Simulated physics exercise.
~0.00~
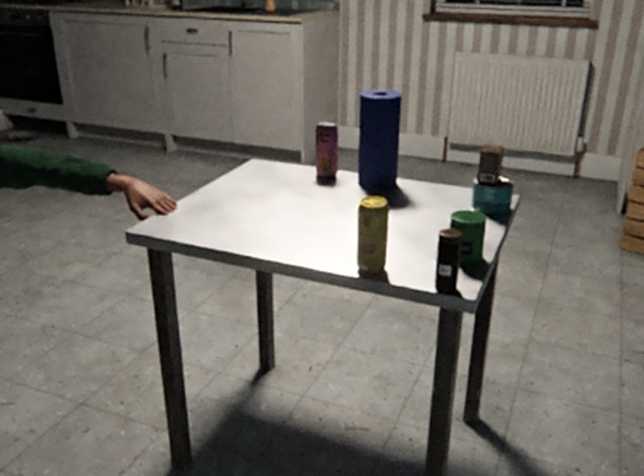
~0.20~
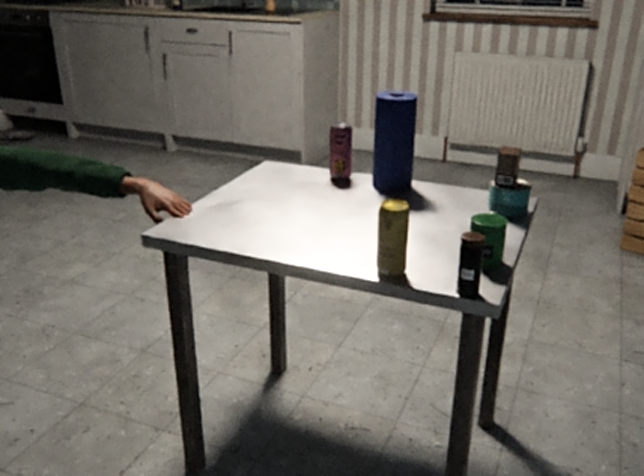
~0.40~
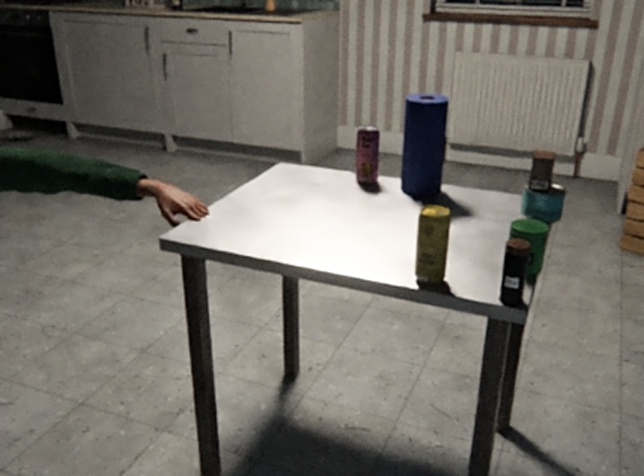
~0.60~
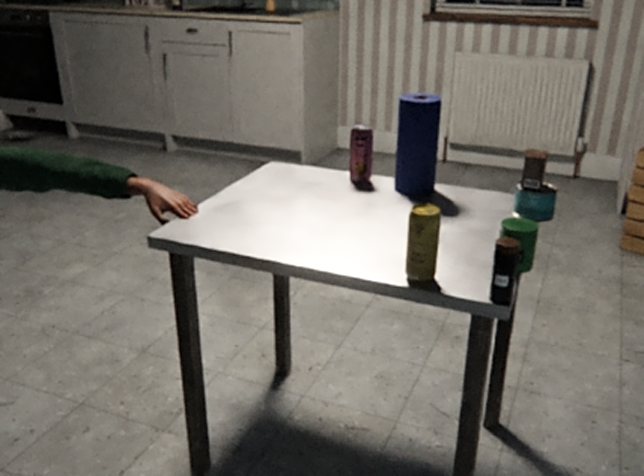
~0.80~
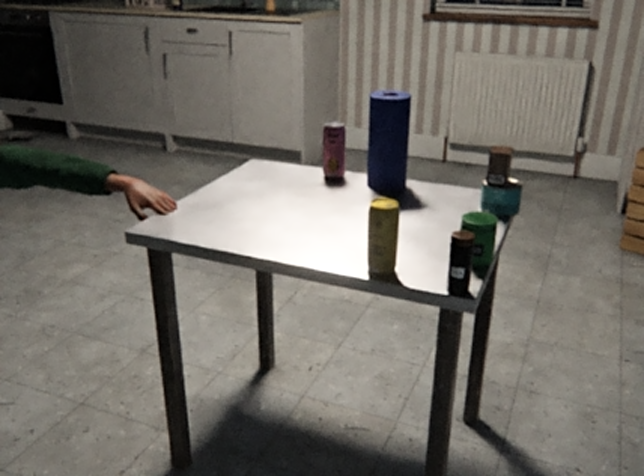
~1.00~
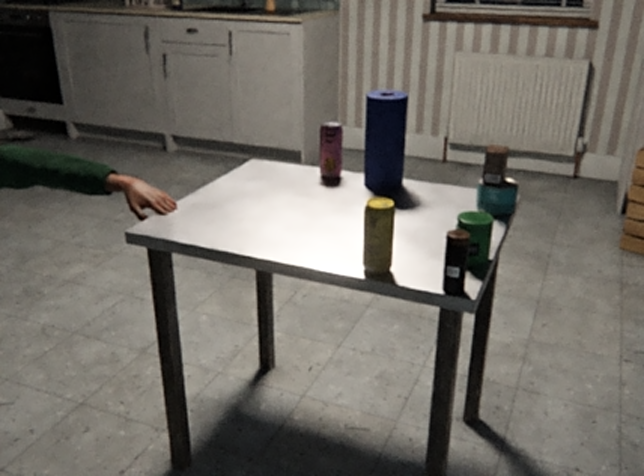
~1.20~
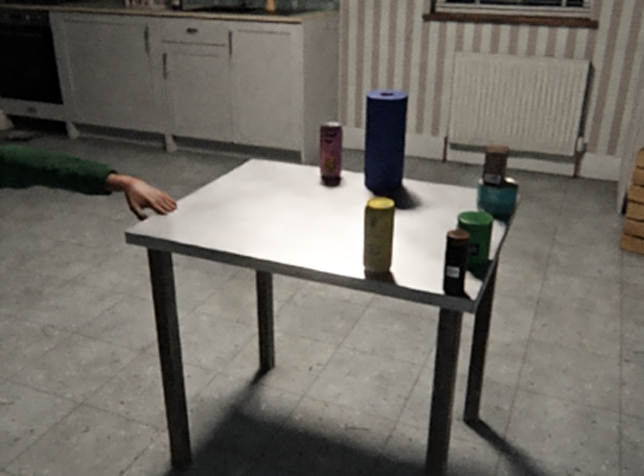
In a dim kitchen, a green-sleeved arm held the corner of a small white table as it slid a little to the right and then back left, and the cans, blue roll and other items on top all stayed upright to the end.
